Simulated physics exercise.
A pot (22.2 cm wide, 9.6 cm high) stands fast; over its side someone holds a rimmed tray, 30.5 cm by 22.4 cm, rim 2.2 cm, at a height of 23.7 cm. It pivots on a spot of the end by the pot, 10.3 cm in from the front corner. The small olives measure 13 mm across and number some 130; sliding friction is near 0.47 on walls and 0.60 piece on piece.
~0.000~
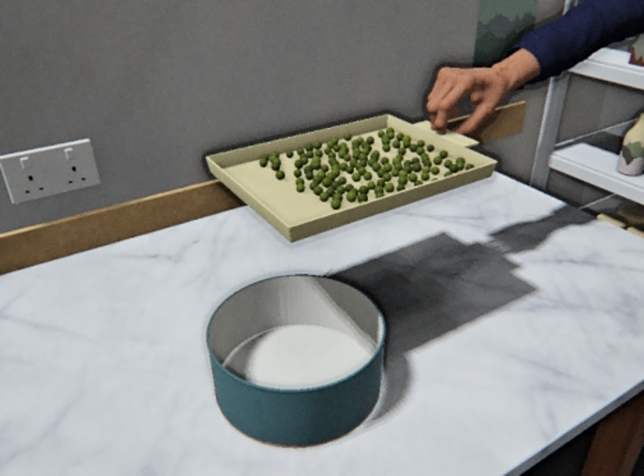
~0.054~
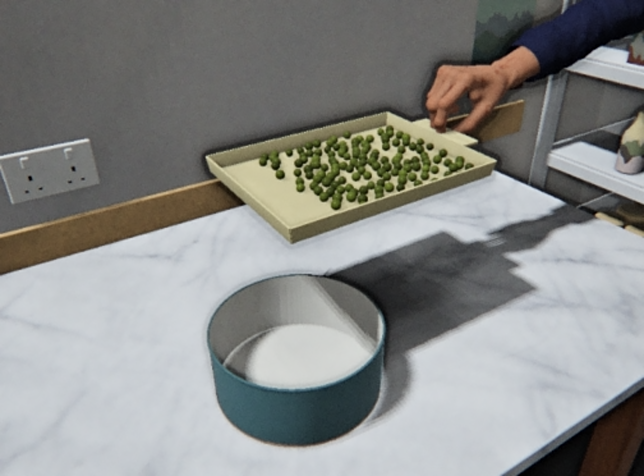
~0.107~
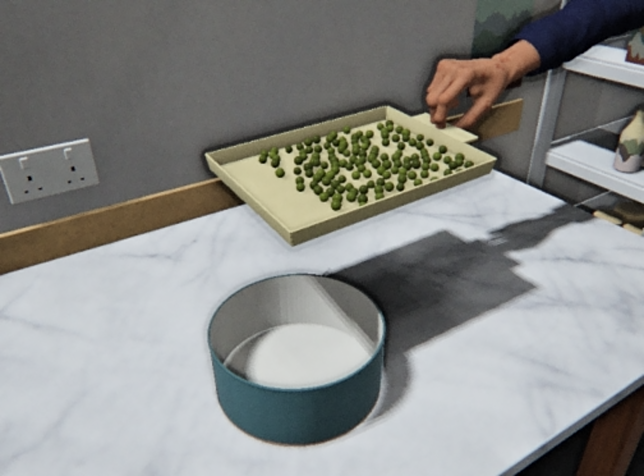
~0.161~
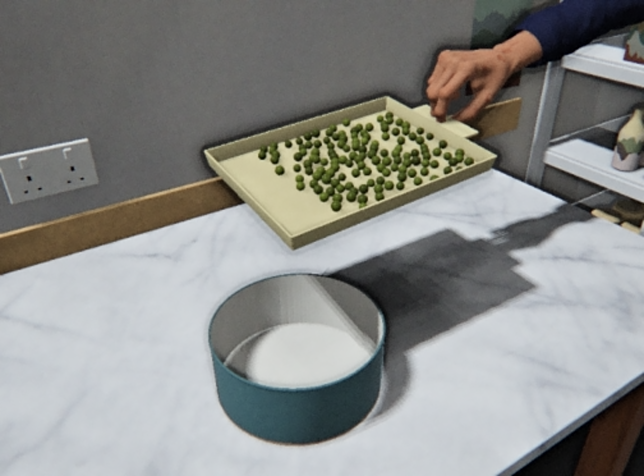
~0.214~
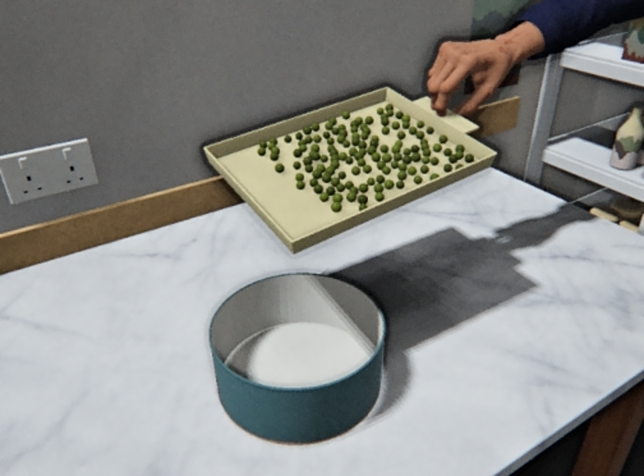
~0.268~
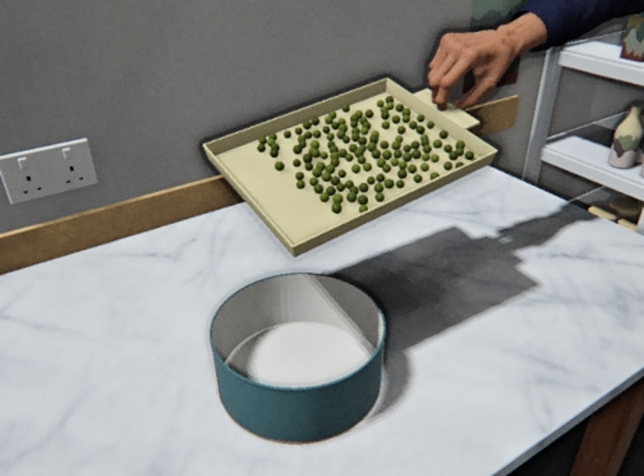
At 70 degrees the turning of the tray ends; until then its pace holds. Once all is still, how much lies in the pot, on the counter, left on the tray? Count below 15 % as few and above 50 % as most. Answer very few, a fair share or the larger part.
In the pot: Very few; on the counter: Very few; left on the tray: The larger part.
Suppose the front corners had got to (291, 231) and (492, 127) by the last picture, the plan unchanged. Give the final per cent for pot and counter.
Pot 0, counter 0.
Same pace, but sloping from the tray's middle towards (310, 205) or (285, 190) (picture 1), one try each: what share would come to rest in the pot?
Some 10 and 5 per cent.
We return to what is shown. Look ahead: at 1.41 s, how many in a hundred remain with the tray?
Some 100 per cent of the load.
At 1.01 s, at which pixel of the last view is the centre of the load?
Around (354, 194).
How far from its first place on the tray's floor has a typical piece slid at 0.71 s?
Roughly 9 cm.
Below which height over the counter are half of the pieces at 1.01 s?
Roughly 26 cm.
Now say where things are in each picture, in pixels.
Tray tilt 0 degrees, front corners at (290, 225) and (493, 161); middle of the pieces at (363, 164); pot at (296, 325), in the first frame.
Tray tilt 1 degrees, front corners at (291, 226) and (493, 160); middle of the pieces at (363, 163), in the second frame.
Tray tilt 3 degrees, front corners at (291, 230) and (492, 158); middle of the pieces at (363, 160), in the third frame.
Tray tilt 6 degrees, front corners at (292, 234) and (493, 156), lowest corner left front; middle of the pieces at (363, 156), in the fourth frame.
Tray tilt 9 degrees, front corners at (293, 239) and (493, 153), lowest corner left front; middle of the pieces at (363, 152), in the fifth frame.
Tray tilt 13 degrees, front corners at (294, 243) and (493, 150), lowest corner left front; middle of the pieces at (363, 149); pot at (298, 323). Its pace works out near 60 degrees a second, in the sixth frame.
After 0.71 s, tilt 40 degrees; the tray holds 100 %, the pot 0 %.
Then, at 1.01 s, tilt 58 degrees; the tray holds 100 %, the pot 0 %.
Then, at 1.41 s, tilt 70 degrees; the tray holds 100 %, the pot 0 %.
At rest (2.1 s), pot 5 %, counter 0 %, tray 95 %.
